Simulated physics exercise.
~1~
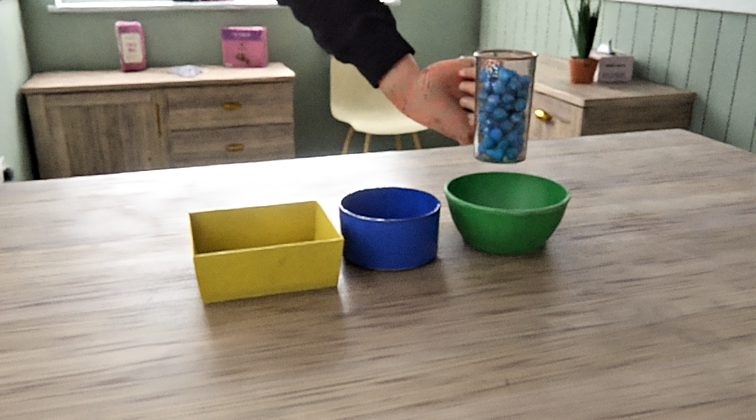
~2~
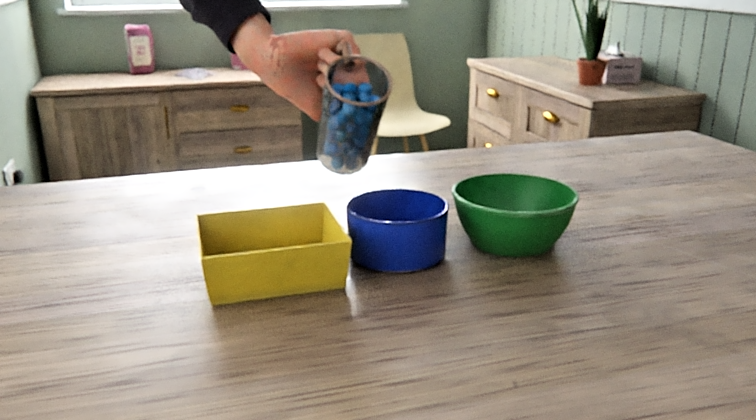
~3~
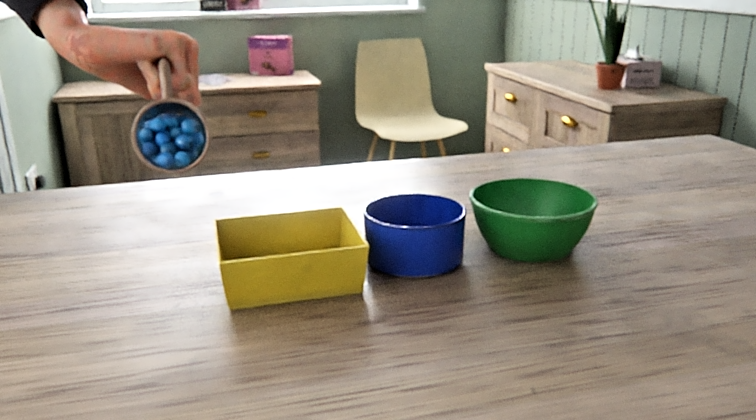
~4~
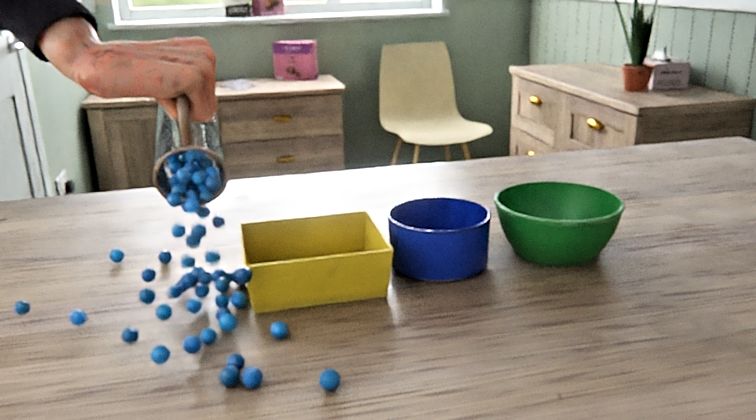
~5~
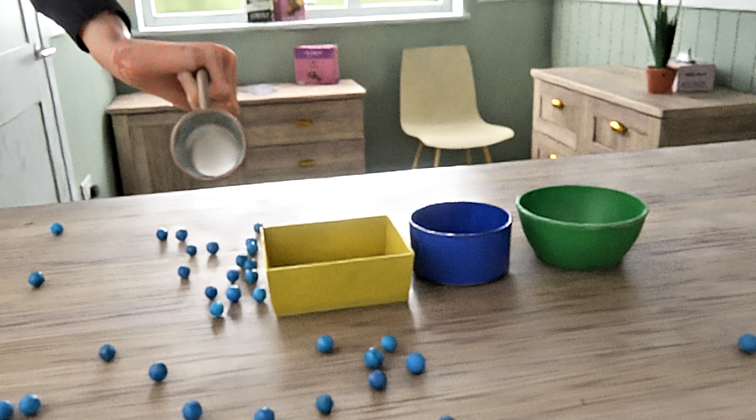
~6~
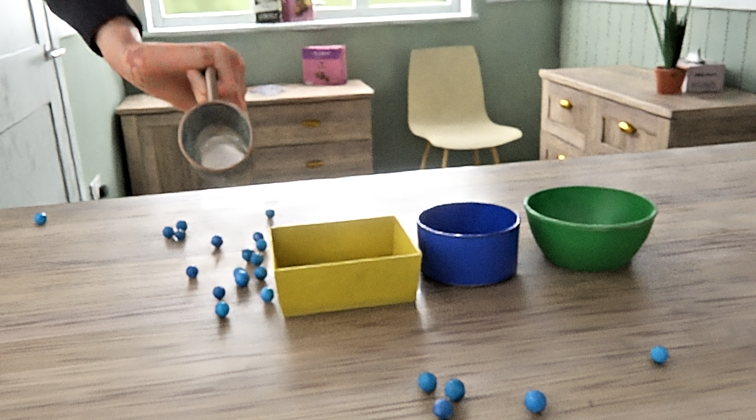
To begin with, a hand holds a clear cup full of small blue balls above a wooden table, where a yellow tin, a blue dish and a green bowl stand in a row. The hand carries the cup to the left, tipping it as it passes over the containers, while the view pans slightly left. Beyond the yellow tin, the cup tilts further and the balls pour out onto the bare tabletop. They bounce and scatter widely, some rolling toward the near edge. Finally, the hand holds the emptied cup turned partly back, with balls strewn outside the three containers.
